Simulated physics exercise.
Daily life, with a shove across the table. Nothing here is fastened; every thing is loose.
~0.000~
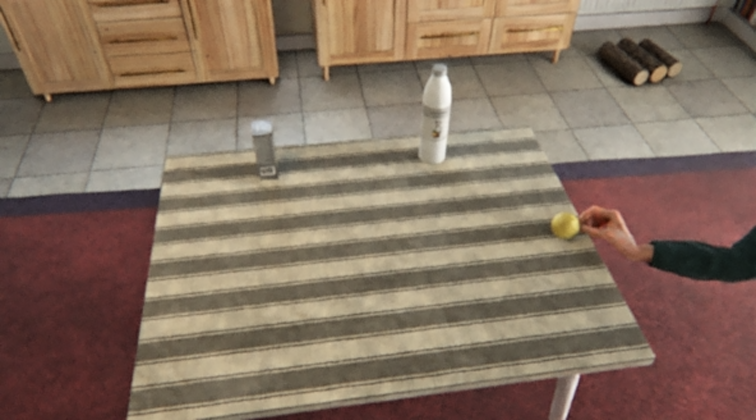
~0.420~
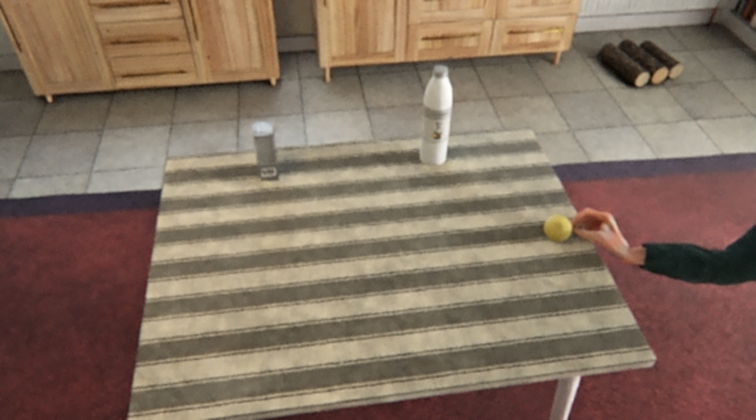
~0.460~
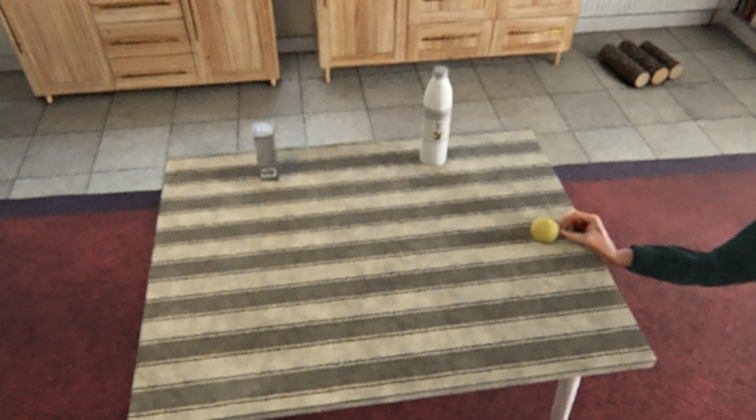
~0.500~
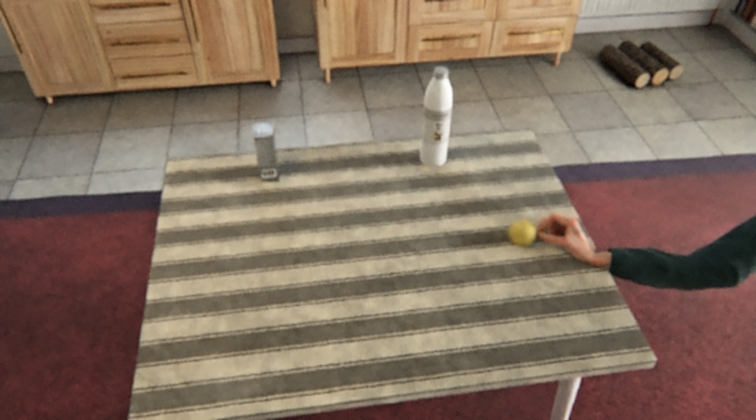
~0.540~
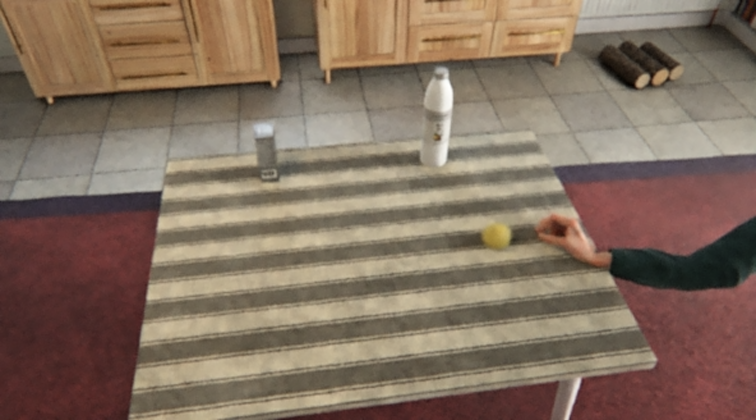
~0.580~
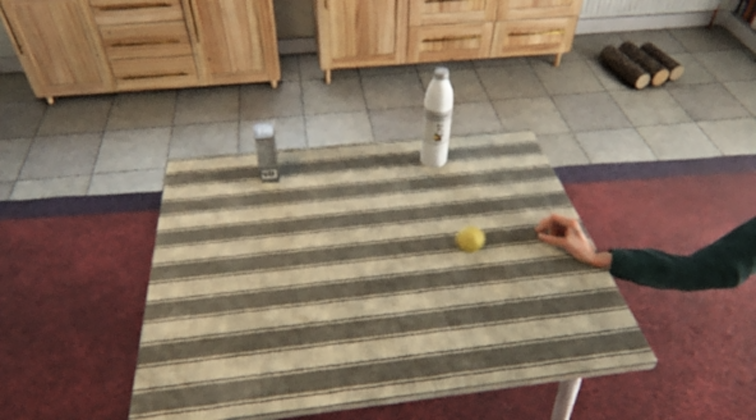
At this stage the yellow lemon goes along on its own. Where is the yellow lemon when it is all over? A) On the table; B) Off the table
Off the table.
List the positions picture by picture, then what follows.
In the first frame, under the hand; yellow lemon (565, 226).
In the second frame, under the hand; yellow lemon (557, 228).
In the third frame, under the hand; yellow lemon (544, 230).
In the fourth frame, yellow lemon (523, 233).
In the fifth frame, yellow lemon (497, 236) moved about its own width.
In the sixth frame, yellow lemon (471, 239) moved well along.
By 0.88 s, yellow lemon moved well along near (276, 260).
By 1.18 s, yellow lemon now off the table.
By 1.48 s, things are still on the move.
When it is over (1.7 s), off the table, yellow lemon.
